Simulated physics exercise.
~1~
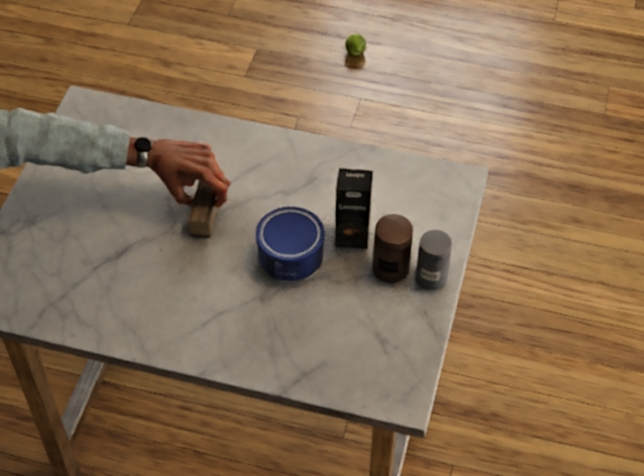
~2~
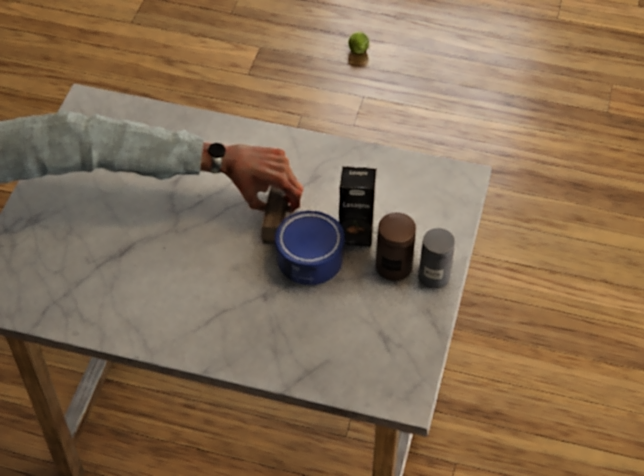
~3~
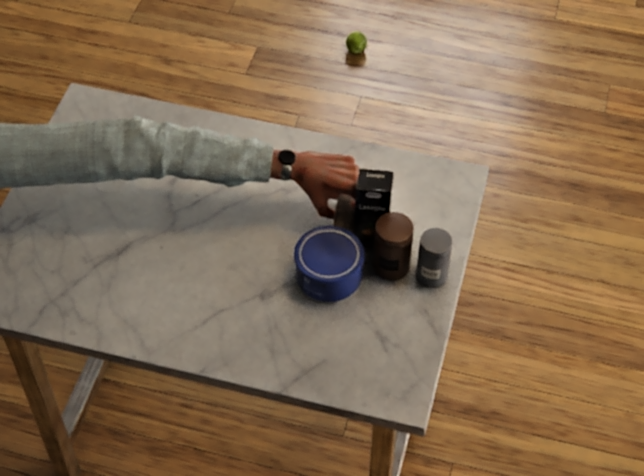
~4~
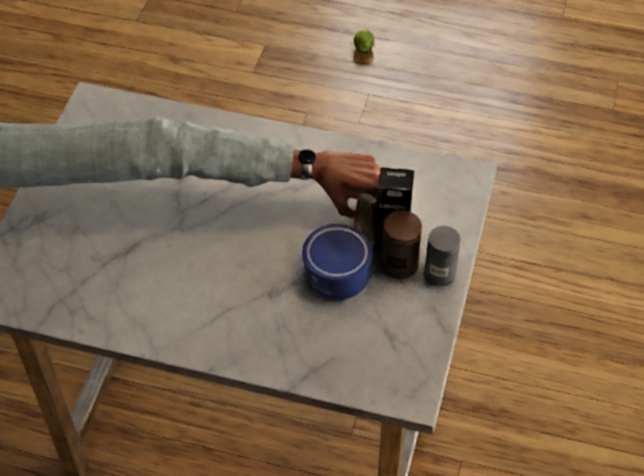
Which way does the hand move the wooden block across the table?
The hand moves the wooden block to the right, toward the tub and the carton.
